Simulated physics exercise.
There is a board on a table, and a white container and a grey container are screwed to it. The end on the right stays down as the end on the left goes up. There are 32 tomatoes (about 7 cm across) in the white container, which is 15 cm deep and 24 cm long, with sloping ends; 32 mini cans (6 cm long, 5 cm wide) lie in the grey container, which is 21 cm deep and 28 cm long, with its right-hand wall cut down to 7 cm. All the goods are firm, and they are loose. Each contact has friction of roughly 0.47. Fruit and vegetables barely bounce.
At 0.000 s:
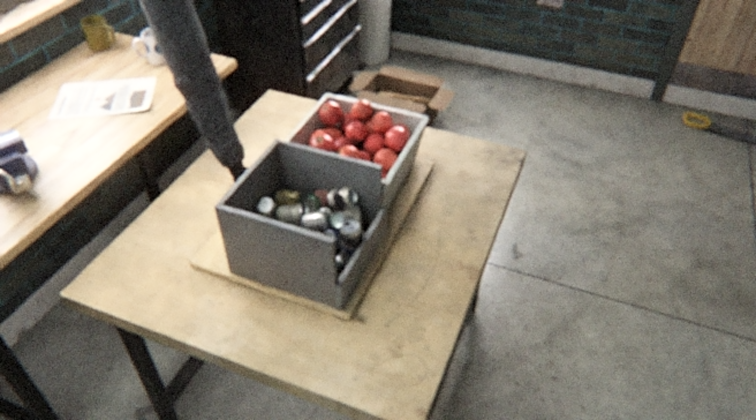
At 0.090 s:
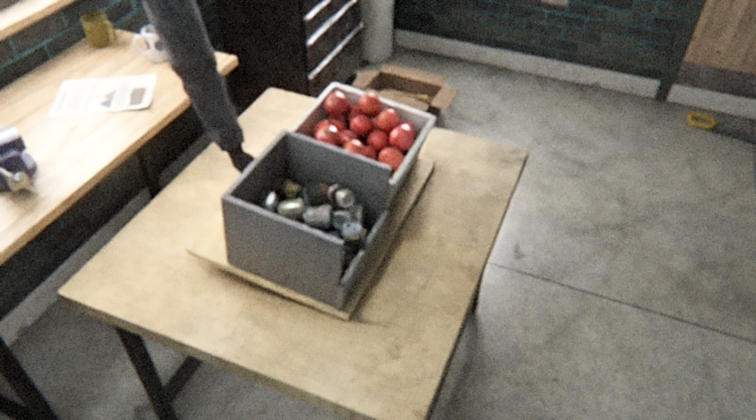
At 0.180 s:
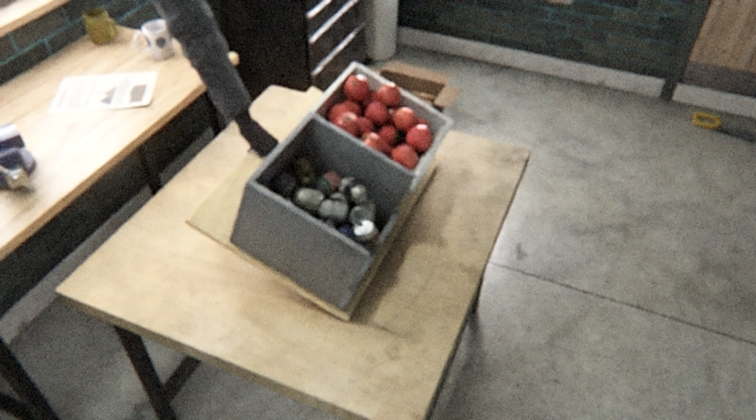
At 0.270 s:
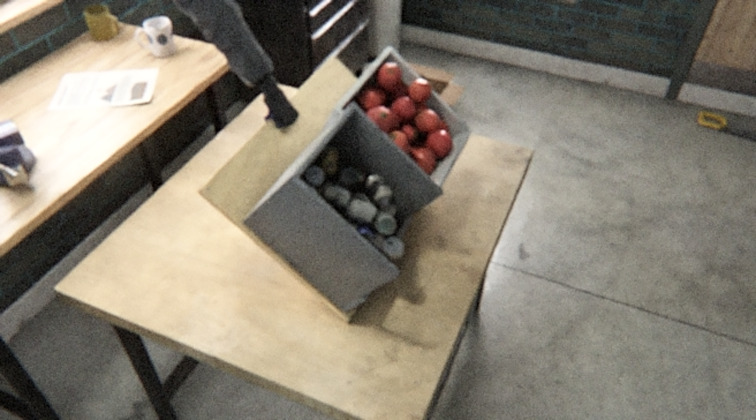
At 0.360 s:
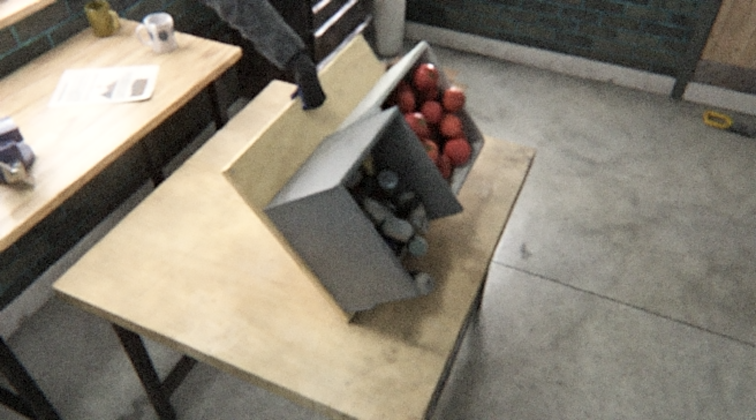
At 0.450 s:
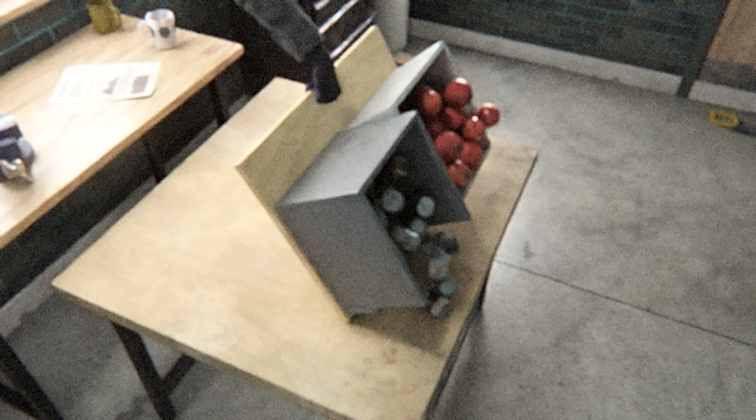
On a wooden table, a dark arm tilts a board holding tomatoes and cans rightward.
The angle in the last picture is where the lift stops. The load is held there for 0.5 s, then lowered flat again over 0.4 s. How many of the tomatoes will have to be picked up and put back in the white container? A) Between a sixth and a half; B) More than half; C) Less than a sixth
Answer: A.
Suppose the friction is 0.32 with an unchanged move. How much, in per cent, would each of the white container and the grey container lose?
In that case the white container sheds 30 per cent, while the grey container sheds 70 per cent.
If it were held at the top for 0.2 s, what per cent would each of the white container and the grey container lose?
White container 30%, grey container 60%.
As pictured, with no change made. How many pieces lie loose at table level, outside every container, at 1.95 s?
Near 12, by my count.
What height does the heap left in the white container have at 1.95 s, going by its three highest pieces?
Roughly 14 cm high.
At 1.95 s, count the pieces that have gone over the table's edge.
I'd put the number around 18.
After 0.69 s, tilt 59°; the white container is down by 5 of 32 and the grey container is down by 16 of 32.
After 0.99 s, tilt 57°; the white container is down by 8 of 32 and the grey container is down by 17 of 32.
After 1.41 s, tilt 0°; the white container is down by 10 of 32 and the grey container is down by 21 of 32.
Outcome (at 1.95 s), the white container is down by 10 of 32 and the grey container is down by 21 of 32. Asked share, 10 of 32, 31 per cent.
